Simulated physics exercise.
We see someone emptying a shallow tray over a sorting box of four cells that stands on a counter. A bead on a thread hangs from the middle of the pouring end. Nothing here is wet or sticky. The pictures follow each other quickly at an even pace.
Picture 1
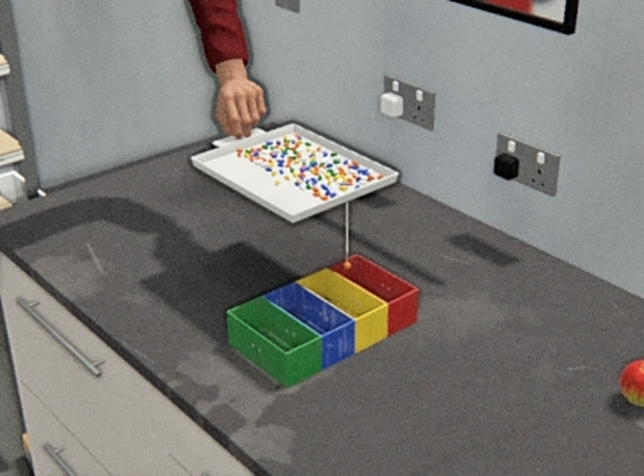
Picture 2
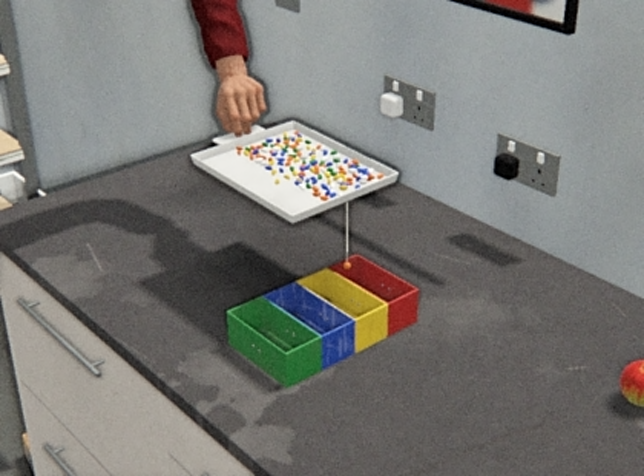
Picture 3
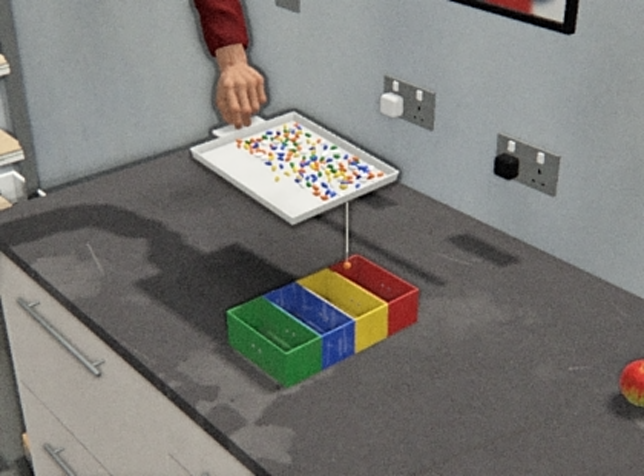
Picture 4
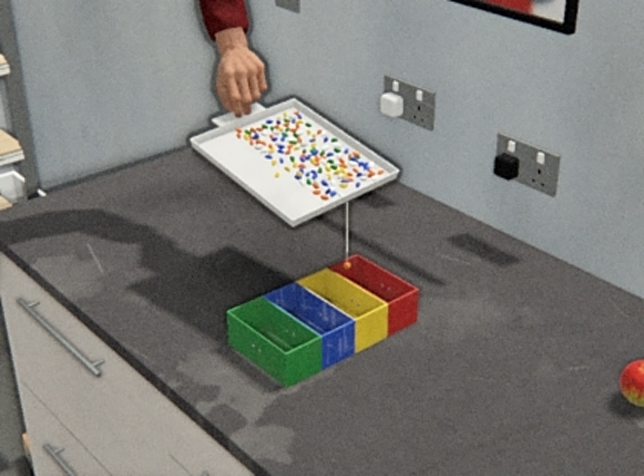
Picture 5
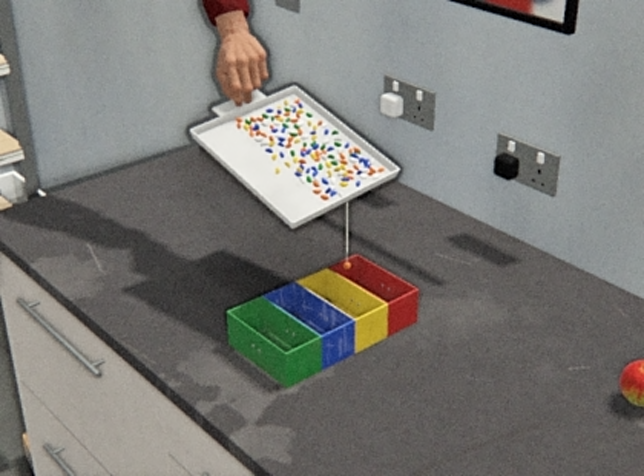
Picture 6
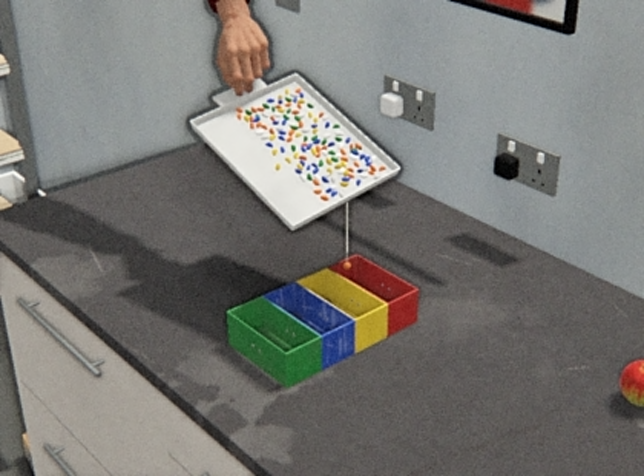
At the start, a hand holds a nearly level white tray of colourful jelly beans above a box with green, blue, yellow and red cells on a counter. The hand then raises its end of the tray, steepening the slope, while the far end dips slightly at its left corner.
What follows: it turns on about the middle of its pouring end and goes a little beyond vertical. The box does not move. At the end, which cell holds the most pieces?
Most goes to the blue cell.
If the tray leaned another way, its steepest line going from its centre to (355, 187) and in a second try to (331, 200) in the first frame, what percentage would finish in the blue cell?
Roughly 0 per cent, and 20 per cent.
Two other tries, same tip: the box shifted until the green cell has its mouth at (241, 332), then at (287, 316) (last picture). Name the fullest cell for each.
One: That yellow cell. Two: Blue.
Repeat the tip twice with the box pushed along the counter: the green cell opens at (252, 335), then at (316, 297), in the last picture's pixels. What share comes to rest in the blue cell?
About 20 and 20 per cent.
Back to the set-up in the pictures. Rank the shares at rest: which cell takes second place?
Second comes yellow.
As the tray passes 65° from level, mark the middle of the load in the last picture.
Near (321, 192).
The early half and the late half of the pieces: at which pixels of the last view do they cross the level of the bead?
Around (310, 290) and then (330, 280).
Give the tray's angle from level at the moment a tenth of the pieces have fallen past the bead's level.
Around 80° of tilt.
Soon after the last picture, tray tipped steeply; nearly all on the tray; a stray few falling or outside the box.
A little later, tray tipped past a quarter turn; about half on the tray; about a quarter in the blue cell; a small part in the green cell; a small part in the yellow cell; a stray few in the red cell; a stray few falling or outside the box.
Later still, tray tipped past a quarter turn; about half in the blue cell; about a quarter in the yellow cell; a small part in the red cell; a small part in the green cell.
At rest, tray tipped past a quarter turn; about half in the blue cell; about a quarter in the yellow cell; a small part in the red cell; a small part in the green cell.
